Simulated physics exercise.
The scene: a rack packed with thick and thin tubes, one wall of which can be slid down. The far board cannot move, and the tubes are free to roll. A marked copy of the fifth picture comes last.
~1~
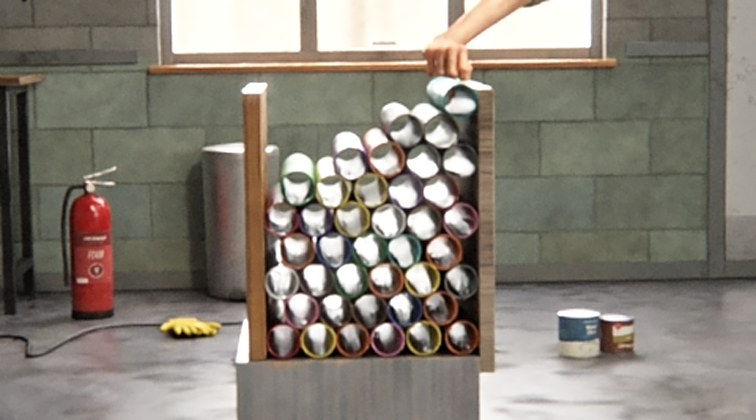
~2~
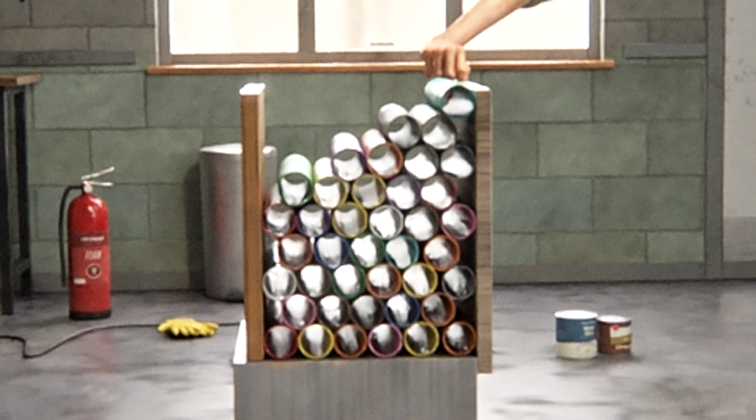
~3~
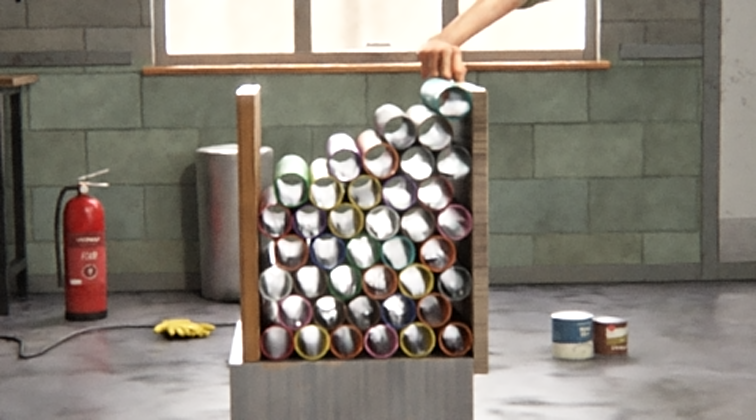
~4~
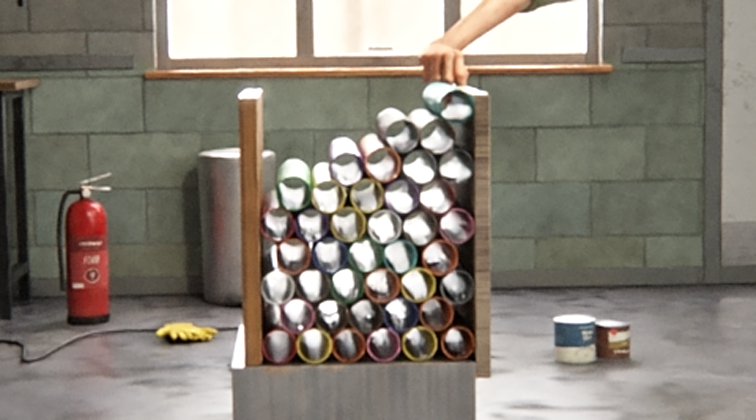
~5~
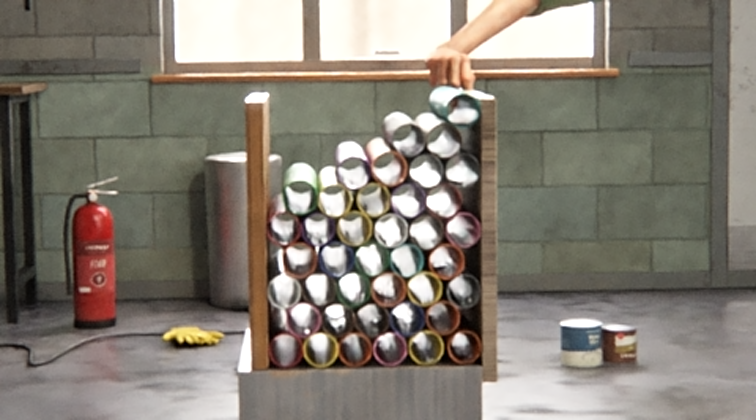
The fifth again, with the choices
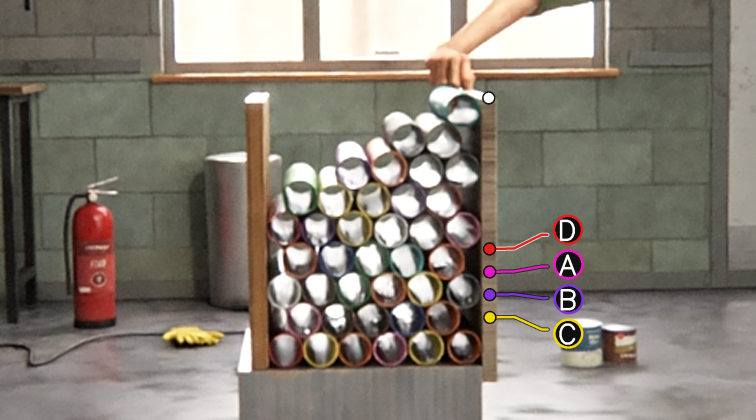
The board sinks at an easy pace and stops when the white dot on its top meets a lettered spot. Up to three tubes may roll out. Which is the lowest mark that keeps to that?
Down to D.
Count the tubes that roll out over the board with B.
It comes to seven.
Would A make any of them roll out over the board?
Yes, at A.
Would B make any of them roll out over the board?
At B: Yes.
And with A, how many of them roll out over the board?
The count is seven.
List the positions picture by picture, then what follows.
The first frame shows a brown tube (424, 223); a red tube (441, 191); a purple tube (316, 220).
The second frame shows a purple tube (314, 221); a brown tube (439, 132).
The third frame shows side board (465, 217); a red tube (277, 342).
The fourth frame shows an orange tube (458, 343); a pink tube (297, 316).
The fifth frame shows a green tube (354, 290); a brown tube (427, 232); a red tube (444, 201).
On the copy, A at (489, 272); B at (490, 295); C at (490, 317); D at (489, 249); the white dot at (489, 98).
On D. First, top of the board (481, 162).
Then, top of the board (481, 235).
Finally, top of the board (481, 248), three out over the board.
By contrast, A more than three out over the board; B more than three out over the board; C more than three out over the board.
